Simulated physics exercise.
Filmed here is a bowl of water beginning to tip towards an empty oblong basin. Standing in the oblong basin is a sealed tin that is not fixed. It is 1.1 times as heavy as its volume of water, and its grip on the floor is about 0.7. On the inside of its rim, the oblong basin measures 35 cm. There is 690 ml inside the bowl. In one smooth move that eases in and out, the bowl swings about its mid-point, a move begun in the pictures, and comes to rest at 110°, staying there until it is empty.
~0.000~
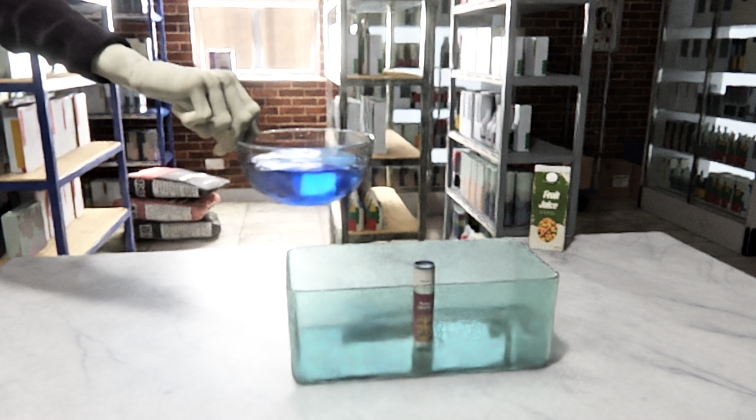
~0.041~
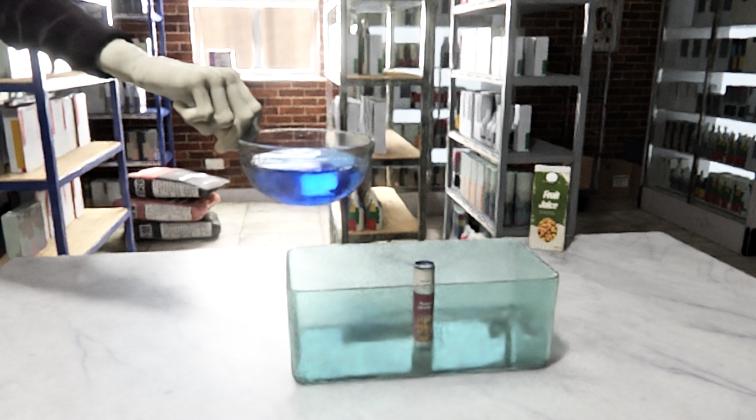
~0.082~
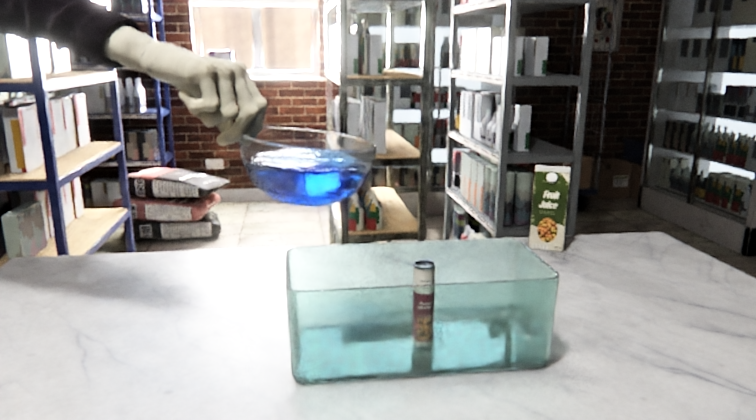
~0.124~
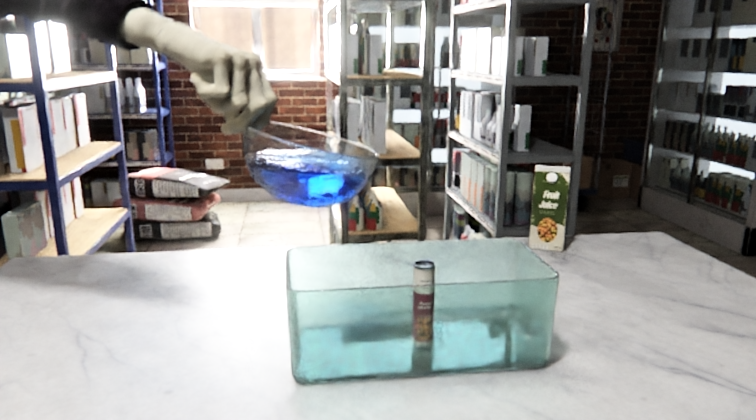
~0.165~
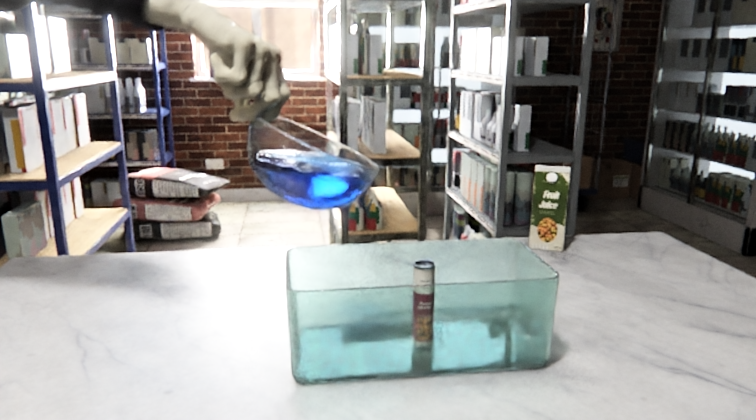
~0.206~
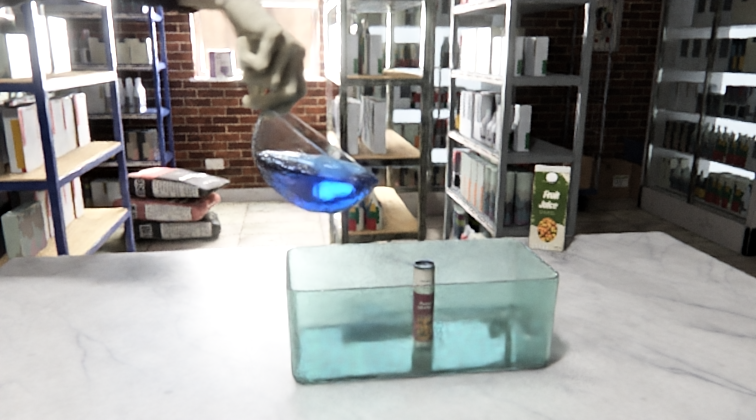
A clear glass bowl of blue liquid, held by a hand at its left side, tilts steadily down to the right above a glass basin containing a small upright tin, the liquid shifting toward the bowl's lower right rim.
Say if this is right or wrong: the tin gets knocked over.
Right, it gets knocked over.
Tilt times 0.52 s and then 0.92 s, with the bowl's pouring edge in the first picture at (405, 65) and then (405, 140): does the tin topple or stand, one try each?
Try 1: Still standing; try 2: Still standing.
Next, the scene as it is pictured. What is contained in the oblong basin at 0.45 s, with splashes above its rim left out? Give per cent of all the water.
Close to 58 in a hundred.
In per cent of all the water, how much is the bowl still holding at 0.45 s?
Still held: Roughly 7 % of the total.
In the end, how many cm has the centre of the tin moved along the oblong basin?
Around 9.5 cm.
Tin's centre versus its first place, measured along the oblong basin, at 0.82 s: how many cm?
The tin is about 7 cm from where it started.
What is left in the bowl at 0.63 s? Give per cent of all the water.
Share remaining: Approx. 0 %.
Then, 0.45 s in, the tilt is 105° and 7 per cent is still to pour; the tin stands where it began.
Then, 0.63 s in, the tilt is 110° and 0 per cent is still to pour; the tin leans 13°.
Then, 0.82 s in, the tilt is 110° and 0 per cent is still to pour; the tin leans 49°.
Then, 1.02 s in, the tilt is 110° and 0 per cent is still to pour; the tin lies on its side.
Finally, the tin lies on its side.
